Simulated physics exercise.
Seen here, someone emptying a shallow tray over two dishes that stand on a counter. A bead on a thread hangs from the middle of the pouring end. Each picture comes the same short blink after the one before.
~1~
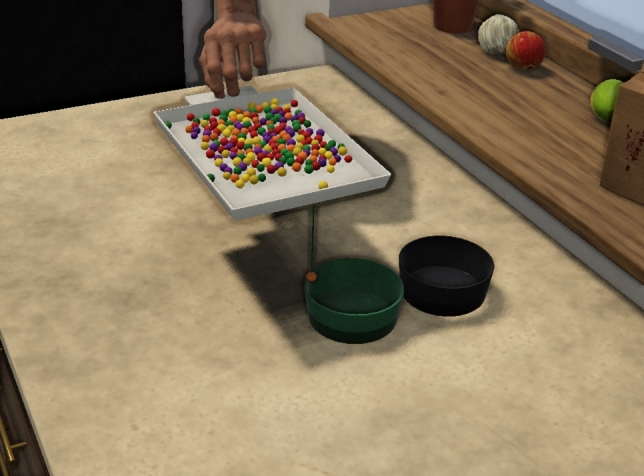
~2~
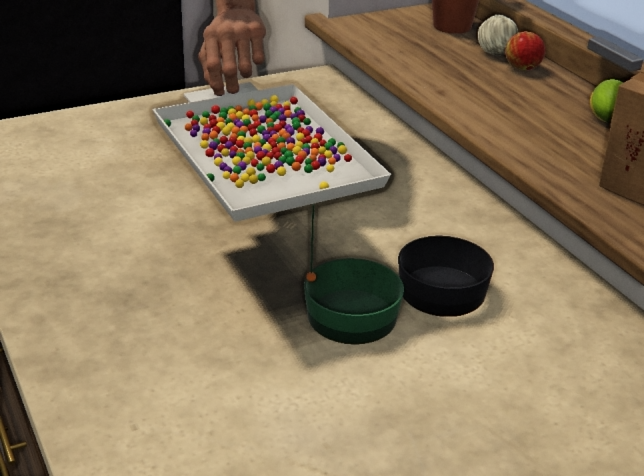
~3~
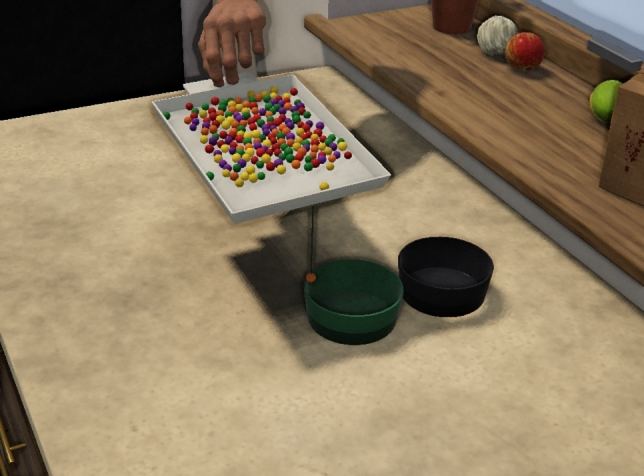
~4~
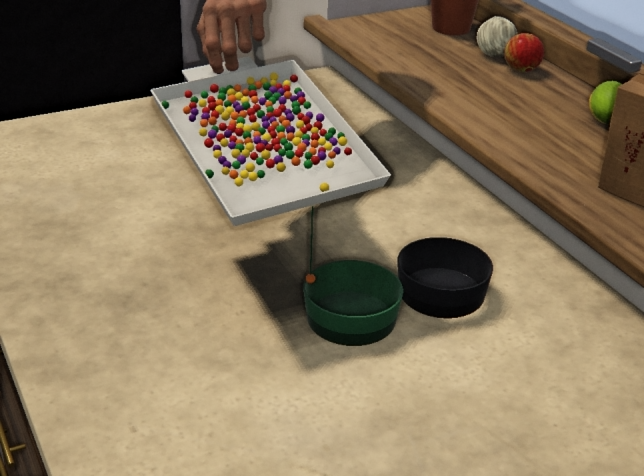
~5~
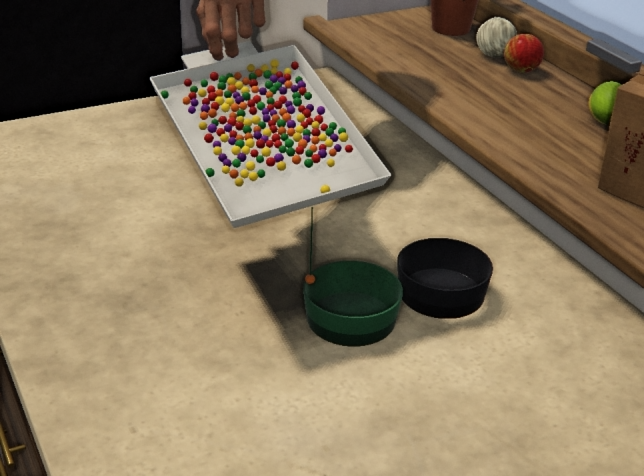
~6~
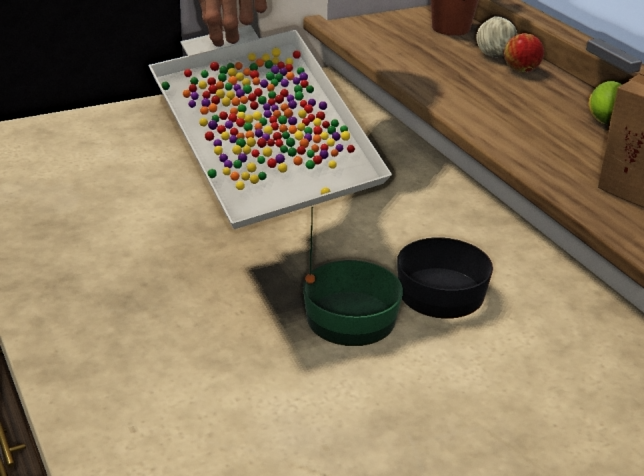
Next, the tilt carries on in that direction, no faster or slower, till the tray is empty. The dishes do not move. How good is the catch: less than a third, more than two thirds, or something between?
They take less than a third between them.
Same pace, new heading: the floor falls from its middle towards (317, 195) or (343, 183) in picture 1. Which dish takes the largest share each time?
The first try: Left. The second: The left dish.
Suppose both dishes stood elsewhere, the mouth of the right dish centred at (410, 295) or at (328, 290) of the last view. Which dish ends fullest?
First the left-hand dish, then the dish on the left.
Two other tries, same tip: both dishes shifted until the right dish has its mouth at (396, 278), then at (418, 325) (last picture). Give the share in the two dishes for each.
The first gives 50 %, the second 10 %.
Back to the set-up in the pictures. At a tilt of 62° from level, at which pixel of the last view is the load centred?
Near (275, 211).
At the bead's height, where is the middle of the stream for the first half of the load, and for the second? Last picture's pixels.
Around (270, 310) and then (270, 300).
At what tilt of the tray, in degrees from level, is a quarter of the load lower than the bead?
At about 70°.
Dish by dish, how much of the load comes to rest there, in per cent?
Left dish: 10 %, right dish: 0 %.
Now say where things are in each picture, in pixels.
The first picture shows corners of the pouring end at (235, 206) and (385, 173), level; middle of the load at (267, 140), round plastic beads; left dish at (377, 326); right dish at (471, 299); bead on its thread at (312, 277).
The second picture shows corners of the pouring end at (235, 207) and (385, 173), level; middle of the load at (267, 138).
The third picture shows corners of the pouring end at (235, 210) and (385, 173), tipped barely, lowest at the left corner; middle of the load at (266, 133).
The fourth picture shows corners of the pouring end at (234, 213) and (385, 173), tipped a little, lowest at the left corner; middle of the load at (266, 125).
The fifth picture shows corners of the pouring end at (234, 216) and (385, 173), tipped clearly, lowest at the left corner; middle of the load at (267, 118).
The sixth picture shows corners of the pouring end at (234, 218) and (386, 173), tipped clearly, lowest at the left corner; middle of the load at (268, 114), all on the move; left dish at (376, 328); right dish at (469, 301).
Soon after the last picture, tray tipped steeply; about two thirds on the tray; a small part outside both; about a quarter in the air.
A little later, tray tipped right over; a small part on the tray; a stray few in the left dish; most outside both; a small part in the air.
Later still, tray tipped past a quarter turn; a small part in the left dish; nearly all outside both.
By the end, tray tipped past a quarter turn; a small part in the left dish; none in the right dish; nearly all outside both.
